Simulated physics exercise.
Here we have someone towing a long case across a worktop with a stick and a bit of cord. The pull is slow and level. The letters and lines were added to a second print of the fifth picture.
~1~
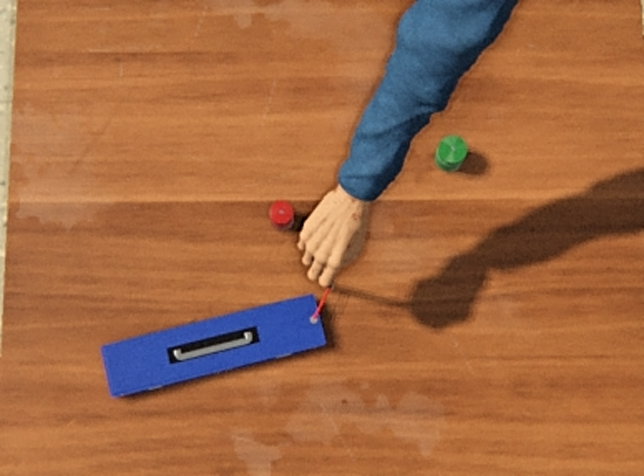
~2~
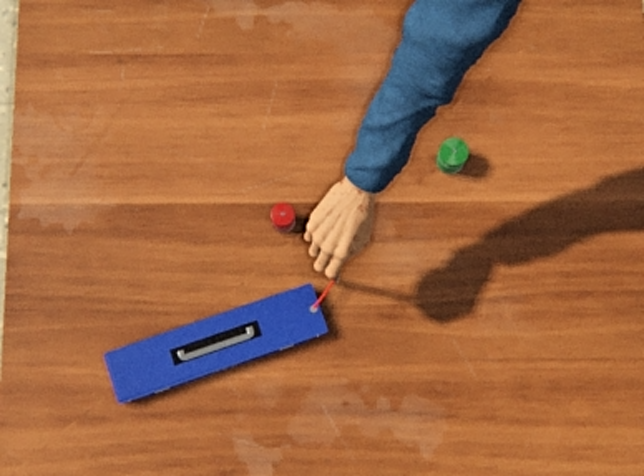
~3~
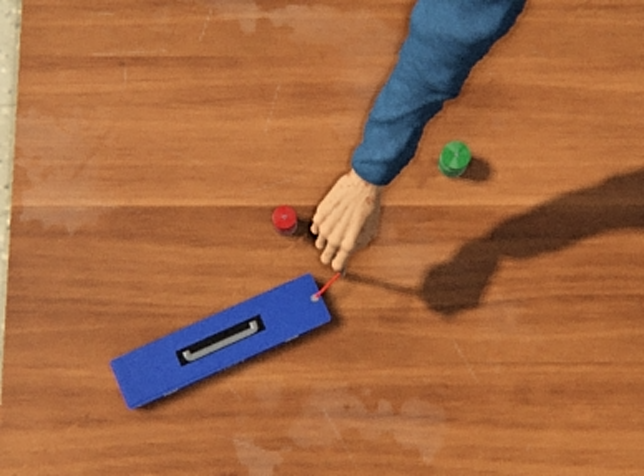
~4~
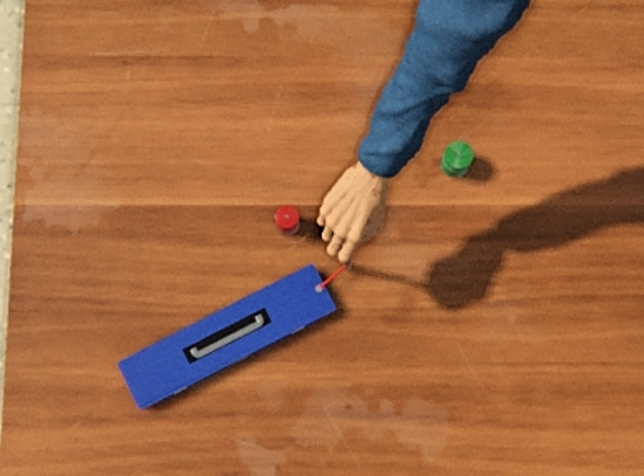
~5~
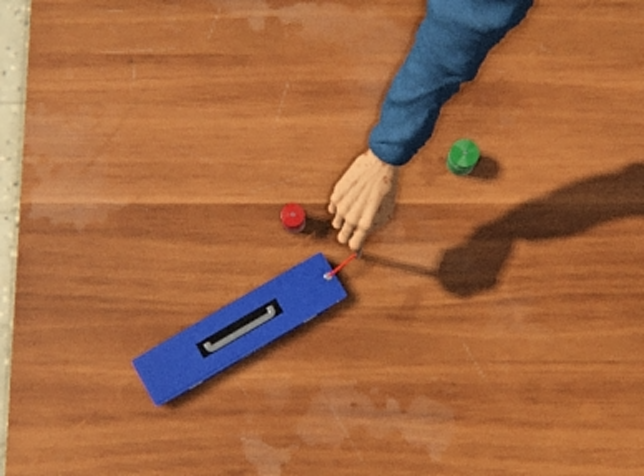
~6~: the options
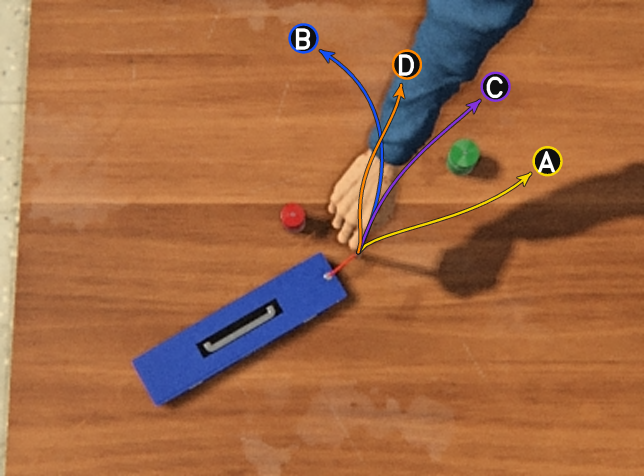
A hand in a blue sleeve slowly pulled a long blue case by a short red cord across a wooden worktop, and the case slid slightly up and right, turning as it went.
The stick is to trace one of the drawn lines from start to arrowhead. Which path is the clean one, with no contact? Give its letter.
Path A.
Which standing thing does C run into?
The green candle.
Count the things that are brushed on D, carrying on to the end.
In all, one.
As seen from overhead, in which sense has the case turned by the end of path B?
On that path, anticlockwise.
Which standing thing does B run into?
The red candle.
On the copy, A from (358, 253) via (447, 217) to (531, 174); B from (358, 253) via (381, 141) to (320, 51); C from (358, 253) via (411, 163) to (480, 101); D from (358, 253) via (371, 160) to (401, 85).
On A. First, foot of the stick (419, 227), middle of the case (297, 293).
Then, foot of the stick (482, 205), middle of the case (357, 265).
Finally, foot of the stick (530, 174), middle of the case (410, 238); nothing has been touched.
By contrast, B meets the red candle; C meets the green candle; D meets the red candle.
